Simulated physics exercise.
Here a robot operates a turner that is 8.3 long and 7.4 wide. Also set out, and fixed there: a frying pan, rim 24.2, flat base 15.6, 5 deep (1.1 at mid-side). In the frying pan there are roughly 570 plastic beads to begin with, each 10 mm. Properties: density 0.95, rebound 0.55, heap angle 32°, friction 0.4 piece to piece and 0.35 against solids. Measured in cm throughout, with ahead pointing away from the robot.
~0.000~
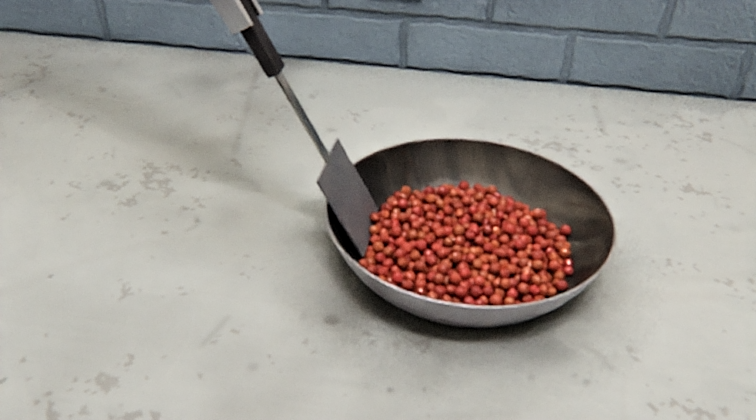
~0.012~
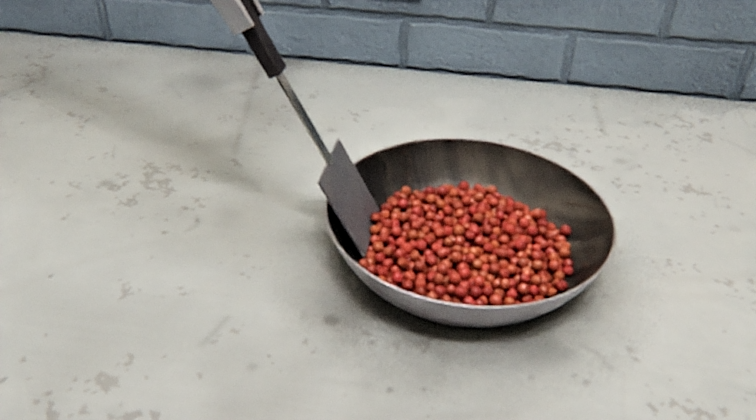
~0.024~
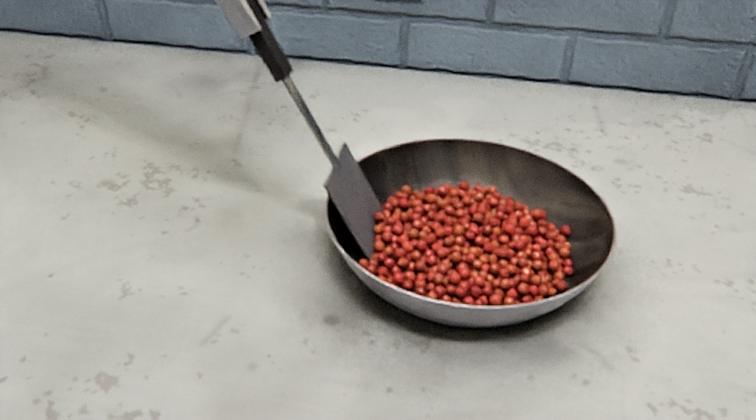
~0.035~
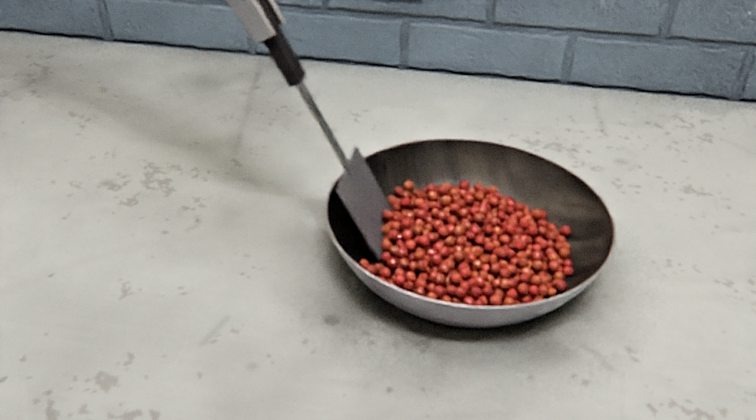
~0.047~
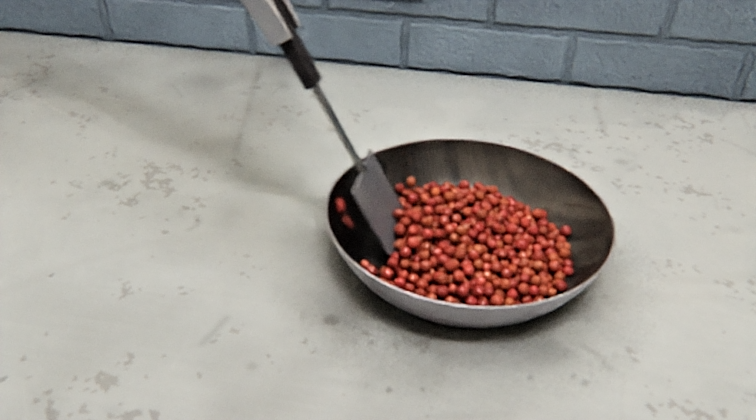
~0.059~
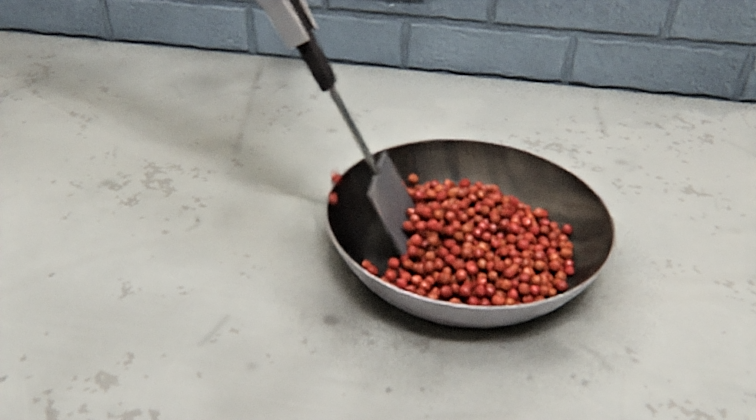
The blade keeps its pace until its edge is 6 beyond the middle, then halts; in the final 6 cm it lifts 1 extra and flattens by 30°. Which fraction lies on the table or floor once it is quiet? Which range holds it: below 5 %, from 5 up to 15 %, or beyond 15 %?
The range below 5 %.
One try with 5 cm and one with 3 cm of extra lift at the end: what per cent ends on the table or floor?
It works out to some 10 per cent for the first setting and some 5 per cent for the second.
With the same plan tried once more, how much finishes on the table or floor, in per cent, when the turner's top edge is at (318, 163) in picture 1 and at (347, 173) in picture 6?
Around 0 per cent finishes there.
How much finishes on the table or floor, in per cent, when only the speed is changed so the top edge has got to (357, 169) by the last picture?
About 0 percent.
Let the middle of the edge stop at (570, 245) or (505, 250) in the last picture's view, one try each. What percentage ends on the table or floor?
Roughly 25 and 0 per cent.
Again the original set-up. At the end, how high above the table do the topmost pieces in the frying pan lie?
About 5.5 centimetres.
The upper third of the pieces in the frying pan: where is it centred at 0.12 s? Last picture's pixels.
It is centred close to (497, 232).
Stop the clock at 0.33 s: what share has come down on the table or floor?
Some 2 per cent.
After 0.09 s, sloping 62°, highest piece 14 above the table; 565 in the frying pan, 2 on the blade or in flight.
After 0.12 s, sloping 51°, highest piece 19 above the table; 565 in the frying pan, 2 on the blade or in flight.
After 0.33 s, sloping 32°, highest piece 34 above the table; 556 in the frying pan, 7 on the table or floor, 4 on the blade or in flight.
After 1.38 s, sloping 32°, highest piece 5 above the table; 556 in the frying pan, 11 on the table or floor.
At rest, 556 in the frying pan, 11 on the table or floor. That is 2 % on the table or floor.
